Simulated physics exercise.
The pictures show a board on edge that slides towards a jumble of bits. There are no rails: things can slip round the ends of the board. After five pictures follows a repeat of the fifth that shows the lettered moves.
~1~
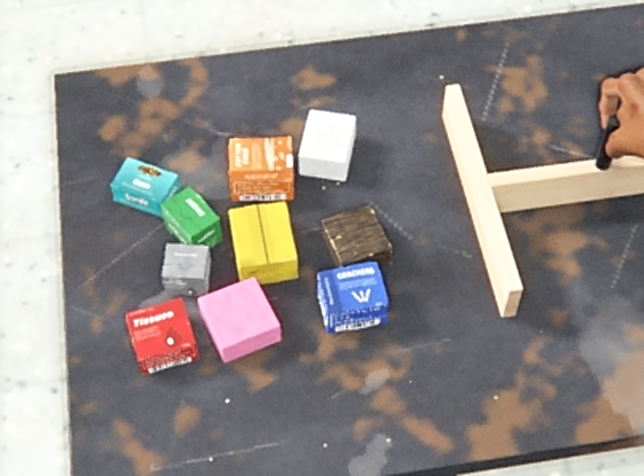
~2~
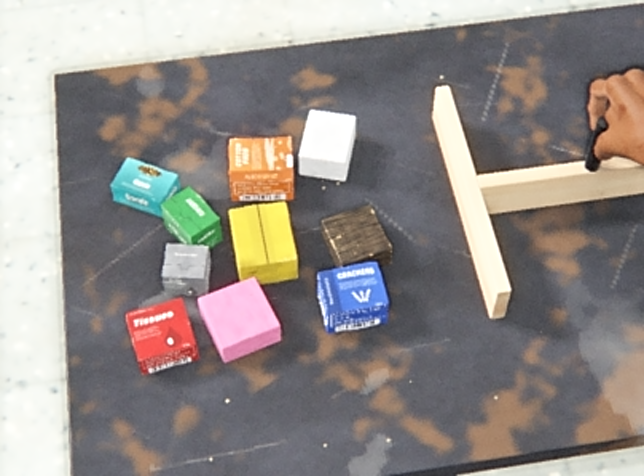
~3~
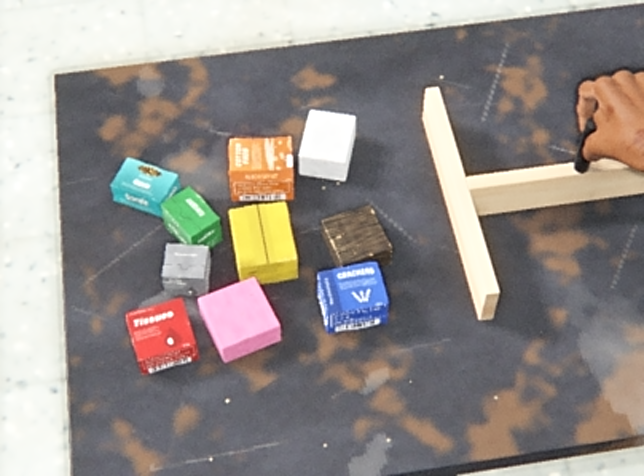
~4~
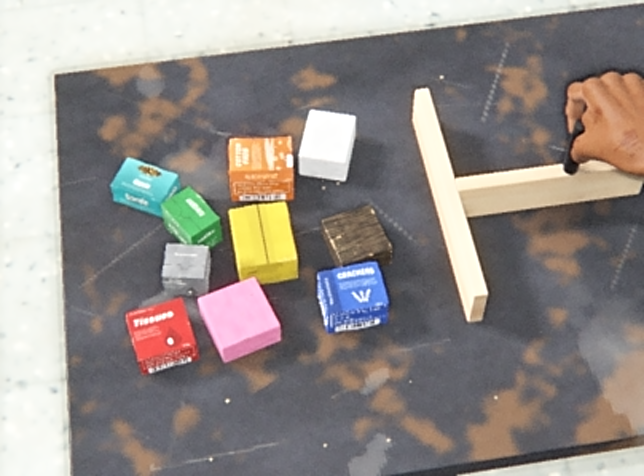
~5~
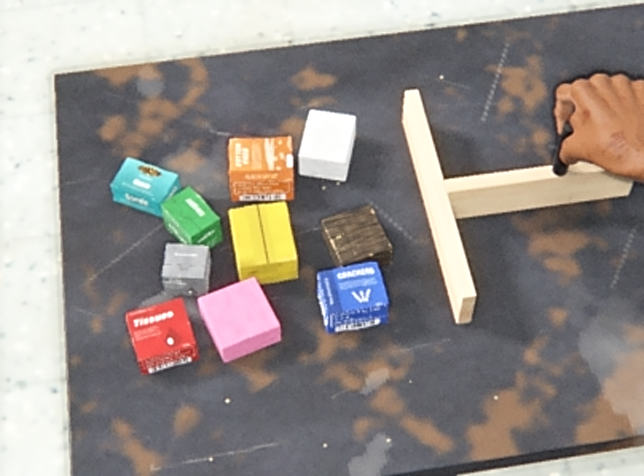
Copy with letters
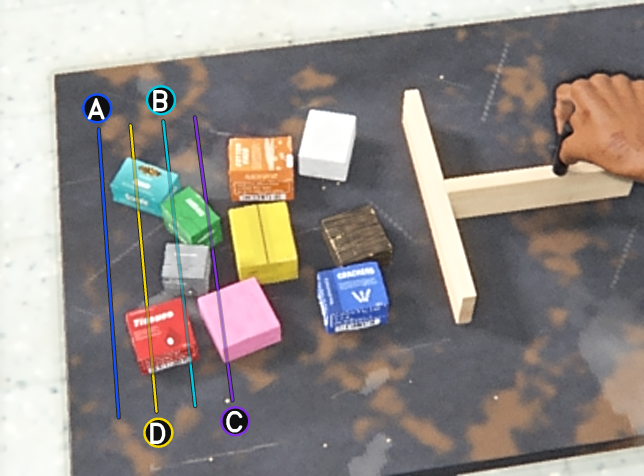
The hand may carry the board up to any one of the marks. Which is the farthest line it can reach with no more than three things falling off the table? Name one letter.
The farthest such stop is C.
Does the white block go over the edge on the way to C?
No.
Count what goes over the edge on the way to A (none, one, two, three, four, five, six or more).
By then, six or more.
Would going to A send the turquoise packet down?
Yes.
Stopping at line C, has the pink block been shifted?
Yes.
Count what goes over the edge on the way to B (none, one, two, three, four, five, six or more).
In all, four.
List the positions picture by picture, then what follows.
The first frame shows blue packet (352, 297); pink block (240, 319); orange box (261, 169).
The second frame shows board (472, 182); black block (356, 242).
The third frame shows board (461, 184); red box (162, 336).
The fourth frame shows board (449, 185); green box (192, 222).
The fifth frame shows board (439, 187); turquoise packet (146, 188); blue packet (352, 297); pink block (240, 319).
On the marked copy, A at (108, 261); B at (178, 251); C at (212, 247); D at (142, 256).
With C. Early on, board (358, 198); white block (312, 152); blue packet (337, 299).
Further on, board (276, 209); turquoise packet (116, 192); red box (131, 341).
At the end, board (215, 217); turquoise packet (57, 200); red box (65, 350); none fallen.
As for the rest, A drops seven; B drops four; D drops seven.
